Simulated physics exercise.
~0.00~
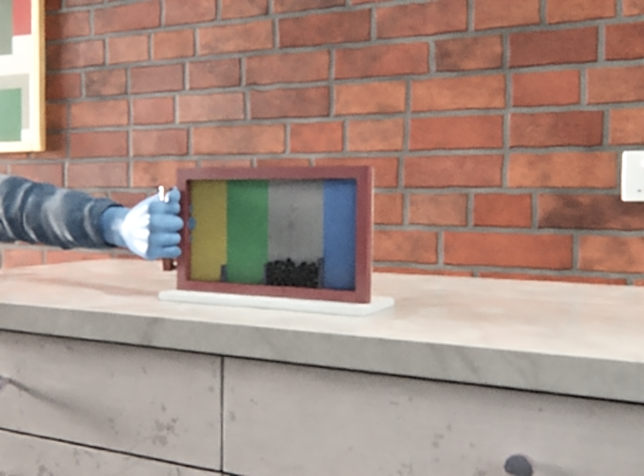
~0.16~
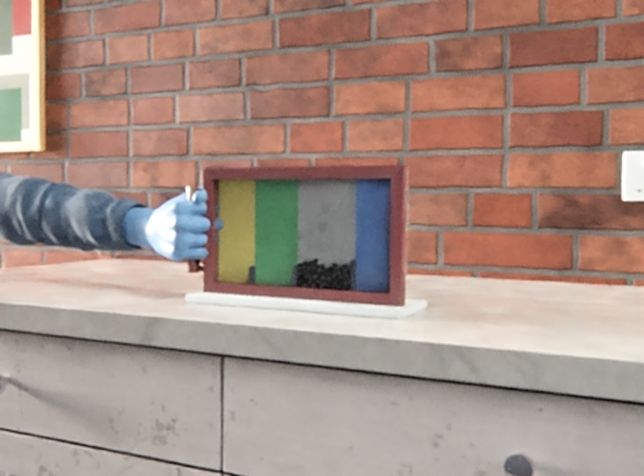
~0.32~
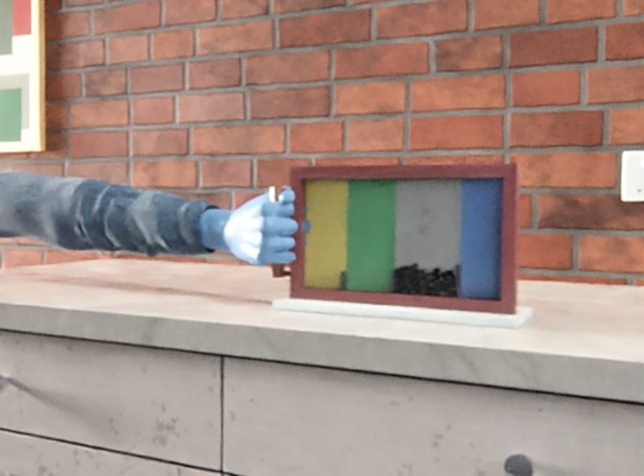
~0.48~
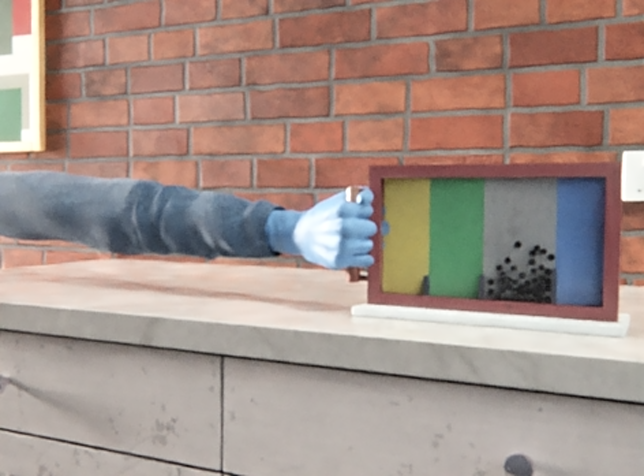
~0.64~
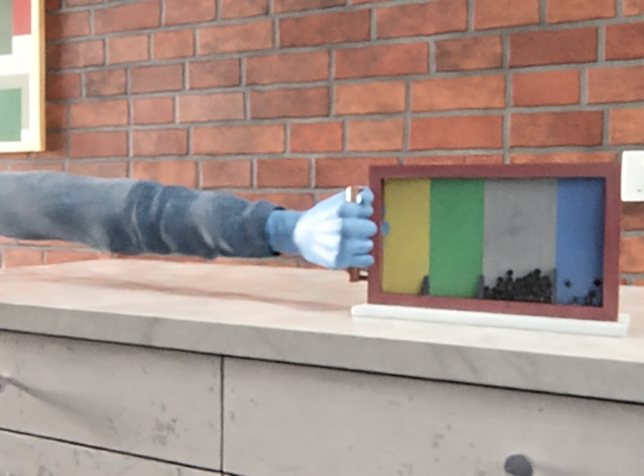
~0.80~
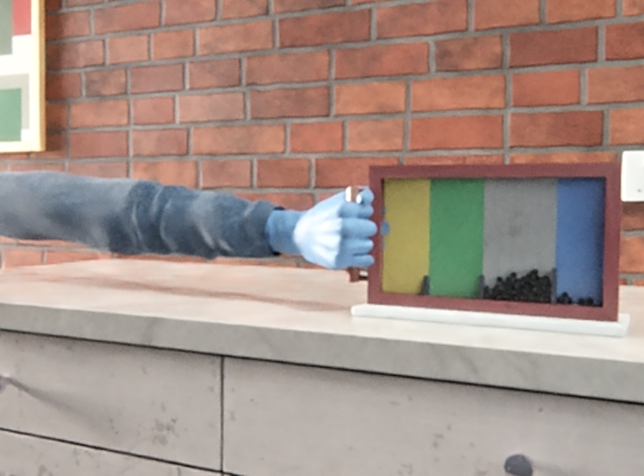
A gloved hand slides the framed case right, and some black beads spill from grey into blue.
